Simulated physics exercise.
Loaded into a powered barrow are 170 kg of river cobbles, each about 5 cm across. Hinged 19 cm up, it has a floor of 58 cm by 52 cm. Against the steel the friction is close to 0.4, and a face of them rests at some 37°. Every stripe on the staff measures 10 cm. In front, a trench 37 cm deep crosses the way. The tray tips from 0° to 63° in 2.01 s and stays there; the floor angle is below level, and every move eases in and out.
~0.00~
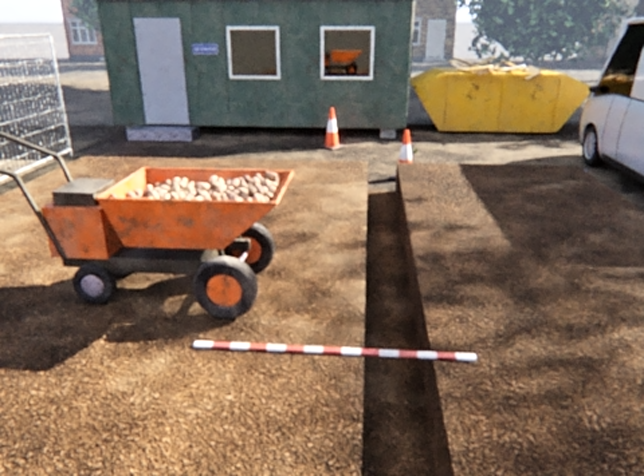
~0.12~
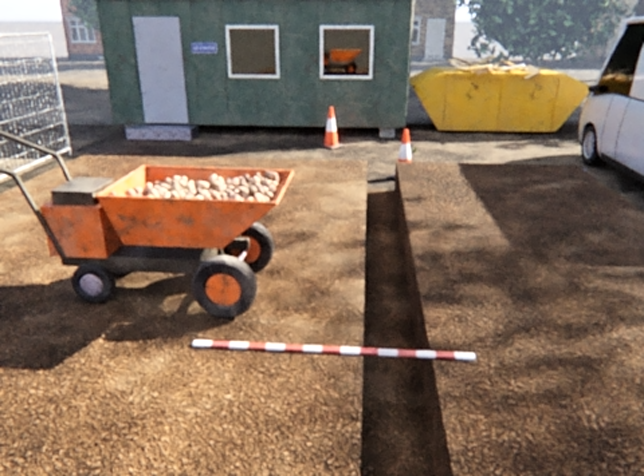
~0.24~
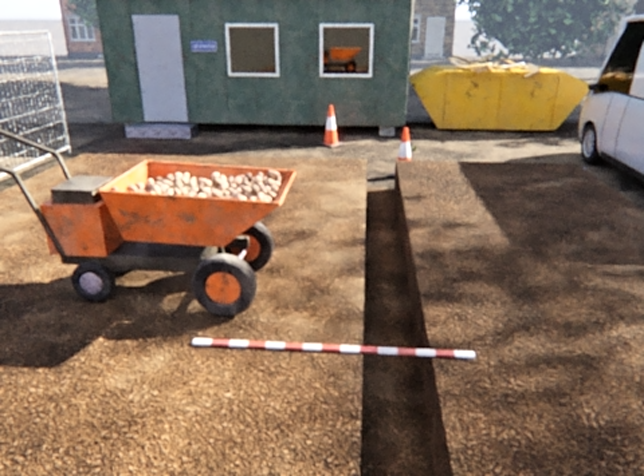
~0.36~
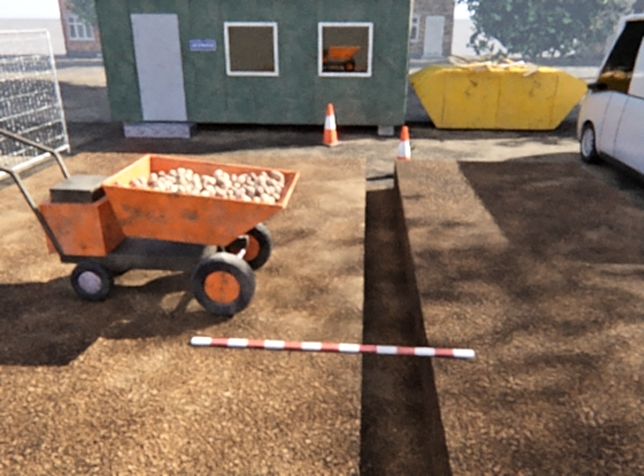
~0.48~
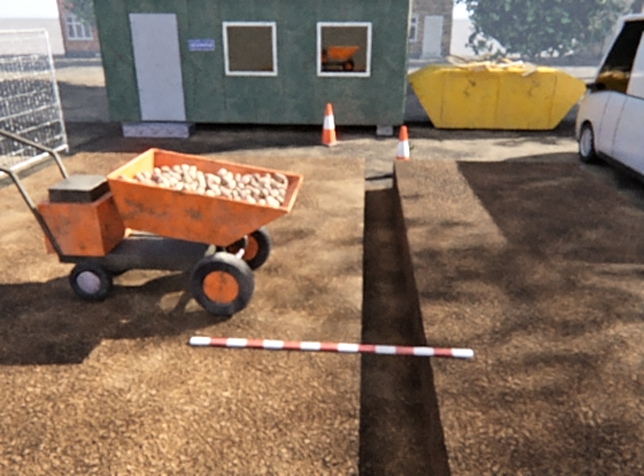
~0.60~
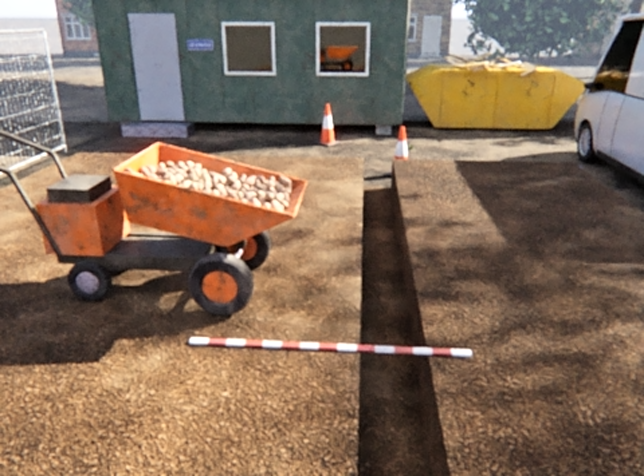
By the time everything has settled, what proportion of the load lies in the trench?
About 71 percent of the load.
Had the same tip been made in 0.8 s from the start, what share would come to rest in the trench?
Roughly 75 per cent would.
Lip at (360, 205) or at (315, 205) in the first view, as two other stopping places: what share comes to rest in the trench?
50 %, then 100 %.
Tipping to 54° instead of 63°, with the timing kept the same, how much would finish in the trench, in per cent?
It would be close to 60 percent.
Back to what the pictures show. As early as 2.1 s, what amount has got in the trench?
Around 30 per cent of it, at that instant.
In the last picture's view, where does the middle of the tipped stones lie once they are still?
Middle at around (380, 331), I'd say.
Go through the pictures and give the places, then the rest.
In the first frame, lip at (277, 204), floor tilted 0°, highest stones at (239, 181).
In the second frame, lip at (277, 203), floor tilted 1°, highest stones at (239, 181); the stones move at 0.1 m/s on average.
In the third frame, the tray is at 2°, its lip at (280, 204); the top of the load is at (242, 179); the stones move at 0.2 m/s on average.
In the fourth frame, lip at (284, 206), floor tilted 5°, highest stones at (196, 177); the stones move at 0.2 m/s on average.
In the fifth frame, the tray is at 9°, its lip at (288, 211); the top of the load is at (177, 175); the stones move at 0.3 m/s on average.
In the sixth frame, lip at (294, 216), floor tilted 13°, highest stones at (168, 171); the stones move at 0.3 m/s on average.
After 1.5 s the floor is at 53°; 99 % in the tray, 1 % short of the trench; the foremost stones are at (339, 258).
After 2.1 s the floor is at 63°; 52 % in the tray, 20 % short of the trench, 28 % in the trench; the foremost stones are at (411, 337).
After 2.5 s the floor is at 63°; 25 % in the tray, 23 % short of the trench, 52 % in the trench; the foremost stones are at (414, 353).
After 4.4 s the floor is at 63°; 7 % in the tray, 22 % short of the trench, 71 % in the trench; the foremost stones are at (412, 336).
